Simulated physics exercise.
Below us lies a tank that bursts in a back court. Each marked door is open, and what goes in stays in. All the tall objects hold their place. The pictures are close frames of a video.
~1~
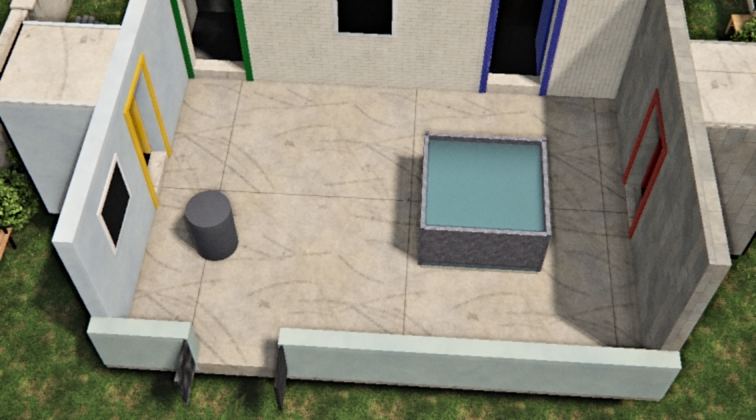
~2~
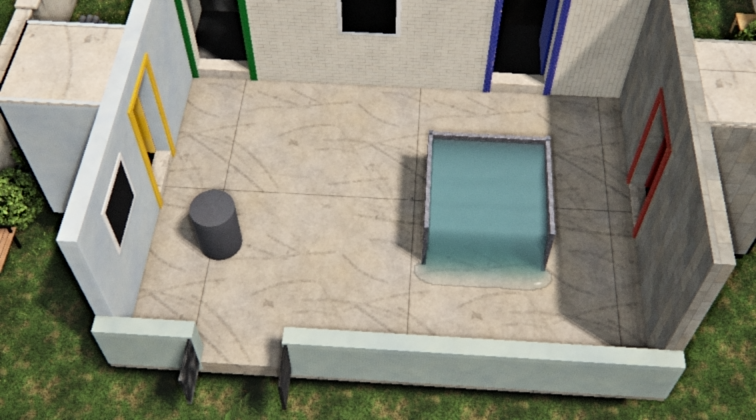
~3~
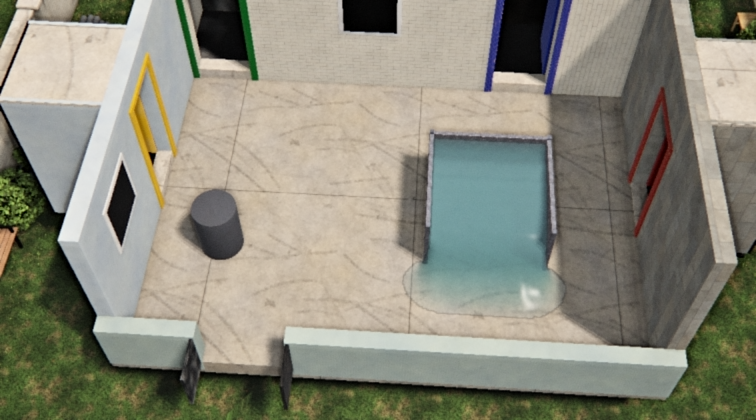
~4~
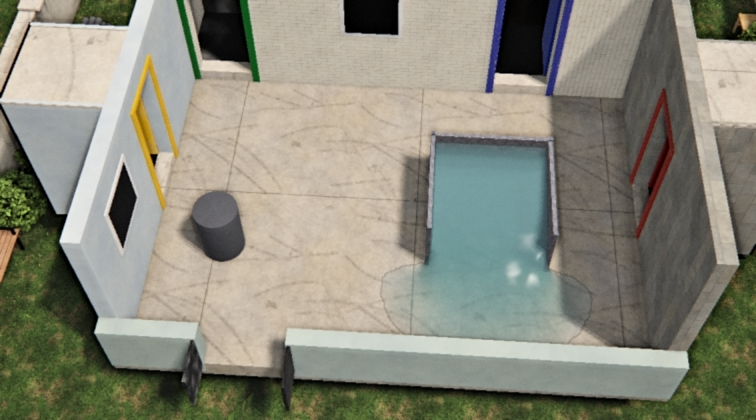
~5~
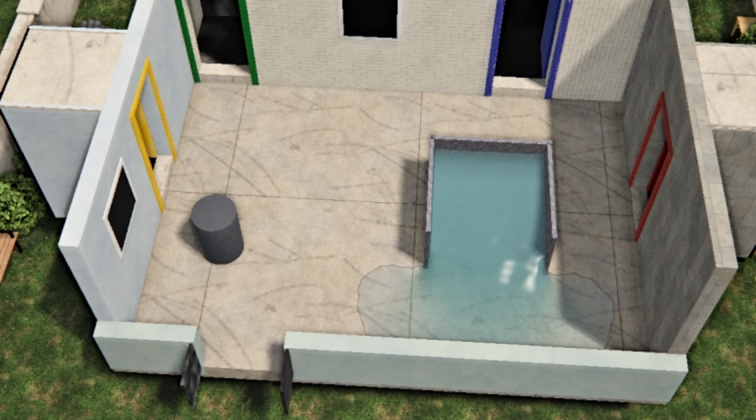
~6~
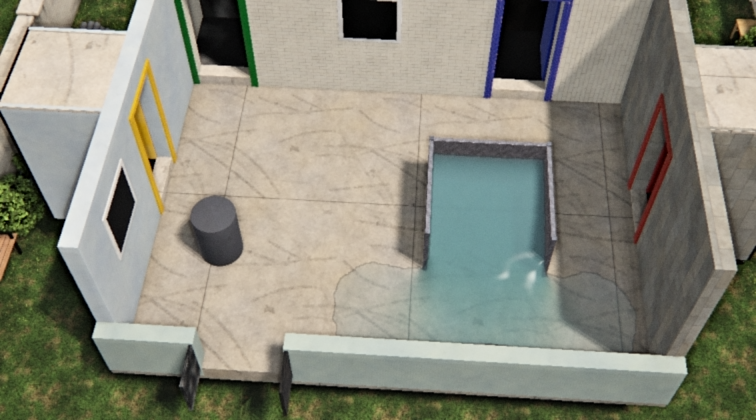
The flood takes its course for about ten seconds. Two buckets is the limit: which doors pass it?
In the end: The green door stays under that; the yellow door stays under that; the red door takes more than that; the blue door stays under that.
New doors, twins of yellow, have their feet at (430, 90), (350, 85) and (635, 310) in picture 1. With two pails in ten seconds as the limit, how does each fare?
In turn: Takes less, is under, lets more in.
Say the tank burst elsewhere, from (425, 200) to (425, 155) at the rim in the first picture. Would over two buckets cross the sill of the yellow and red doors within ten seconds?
My reading: Yellow is over, red stays under.
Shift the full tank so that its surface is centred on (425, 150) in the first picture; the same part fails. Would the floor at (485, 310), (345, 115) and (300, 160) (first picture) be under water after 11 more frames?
In that order: Under water, not flooded, not flooded.
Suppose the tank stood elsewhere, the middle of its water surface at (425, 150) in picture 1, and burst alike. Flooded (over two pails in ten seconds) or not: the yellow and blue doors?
My reading: Yellow door holds, blue door takes less.
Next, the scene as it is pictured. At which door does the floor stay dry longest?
Last comes the green one.
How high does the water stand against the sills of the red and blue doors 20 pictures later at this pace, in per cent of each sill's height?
Roughly 240 per cent, then 80 per cent.
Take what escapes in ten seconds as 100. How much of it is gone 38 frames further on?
Close to 50 %.
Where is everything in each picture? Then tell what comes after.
Still water in the tank at (485, 185), in the first frame.
The front is at (418, 267), out from the gap at (485, 251), in the second frame.
The front is at (414, 294), out from the gap at (486, 253), in the third frame.
Water pours out at (487, 256) and has run to (394, 313), in the fourth frame.
The front is at a hidden place, out from the gap at (486, 260), in the fifth frame.
The front is at a hidden place, out from the gap at (485, 263), in the sixth frame.
A moment on, water covers 20 % of the floor; the green door not reached, the yellow door not reached, the red door not reached, the blue door not reached.
Next, water covers 40 % of the floor; the green door not reached, the yellow door not reached, the red door wet at the sill, nothing in, the blue door not reached.
Then, water covers 70 % of the floor; the green door not reached, the yellow door wet at the sill, nothing in, the red door under two buckets in, the blue door wet at the sill, nothing in.
Later, water covers 90 % of the floor; the green door wet at the sill, nothing in, the yellow door wet at the sill, nothing in, the red door over two buckets in, the blue door wet at the sill, nothing in.
In the end, water covers 100 % of the floor; the green door wet at the sill, nothing in, the yellow door wet at the sill, nothing in, the red door over two buckets in, the blue door under two buckets in.
